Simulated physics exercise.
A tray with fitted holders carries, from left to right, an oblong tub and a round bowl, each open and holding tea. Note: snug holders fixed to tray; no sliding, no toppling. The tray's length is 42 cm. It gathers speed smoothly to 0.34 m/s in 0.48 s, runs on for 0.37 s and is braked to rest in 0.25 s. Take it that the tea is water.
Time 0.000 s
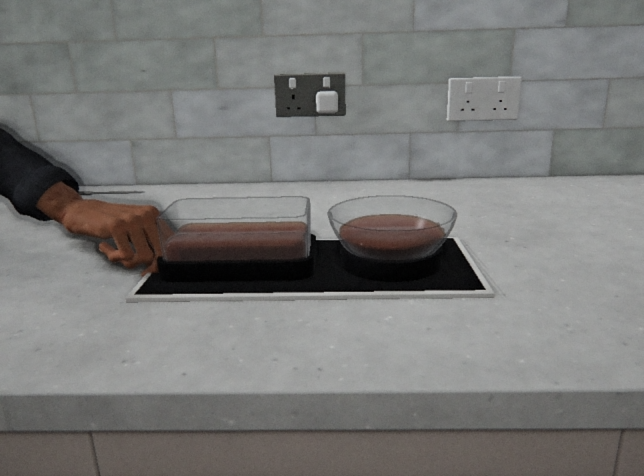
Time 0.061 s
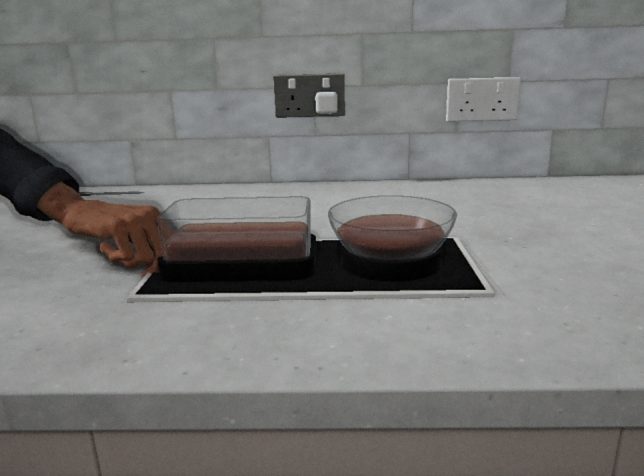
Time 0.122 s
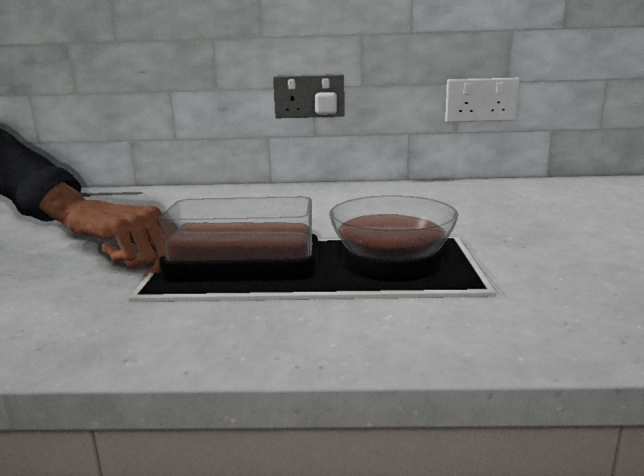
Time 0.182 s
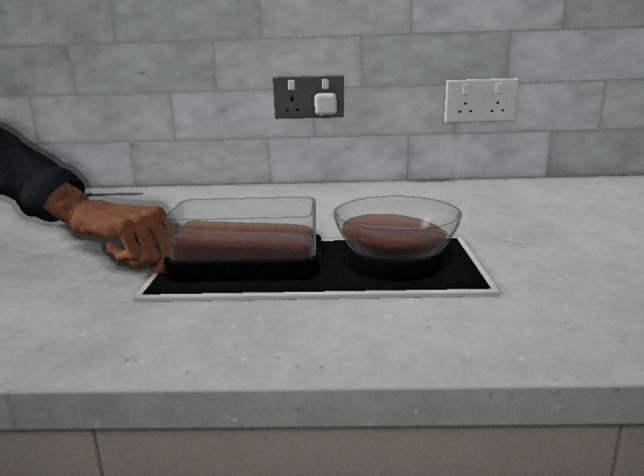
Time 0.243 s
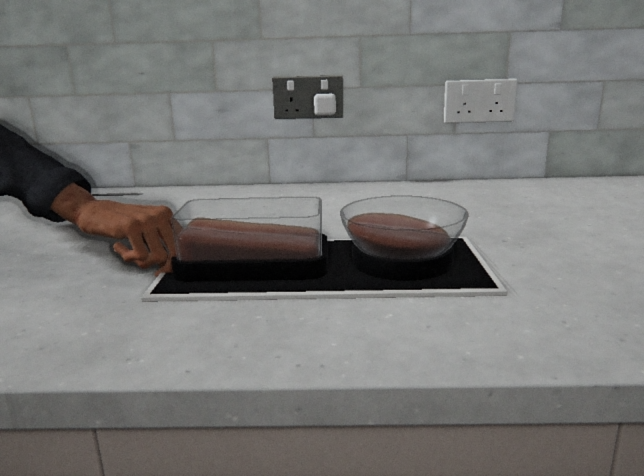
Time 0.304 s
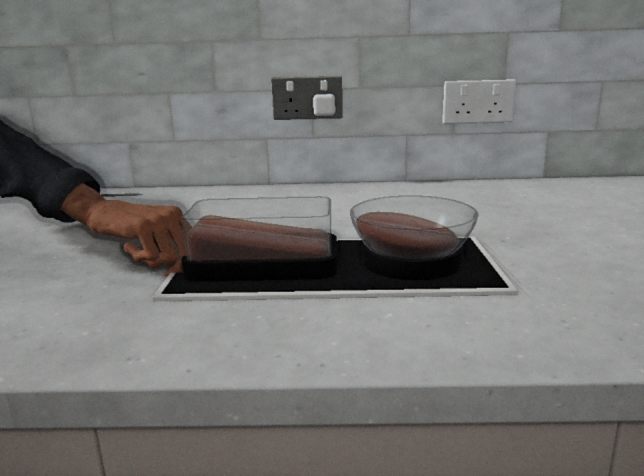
On a grey kitchen worktop, a hand slides a black tray rightward slightly, brown liquid tilting leftward in two clear containers.
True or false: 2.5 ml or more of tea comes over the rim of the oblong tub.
False.
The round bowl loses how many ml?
The amount is around 10 ml.
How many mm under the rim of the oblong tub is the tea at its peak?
About 3 mm.
Then, 0.56 s in, the tray moves at 0.34 m/s; losses from the left are 0, 0 ml.
Then, 0.82 s in, the tray moves at 0.34 m/s; losses from the left are 0, 0 ml.
Then, 1.09 s in, the tray moves at 0.00 m/s; losses from the left are 0, 4 ml.
Then, 1.35 s in, the tray moves at 0.00 m/s; losses from the left are 0, 8 ml.
Finally, losses from the left are 0, 10 ml.
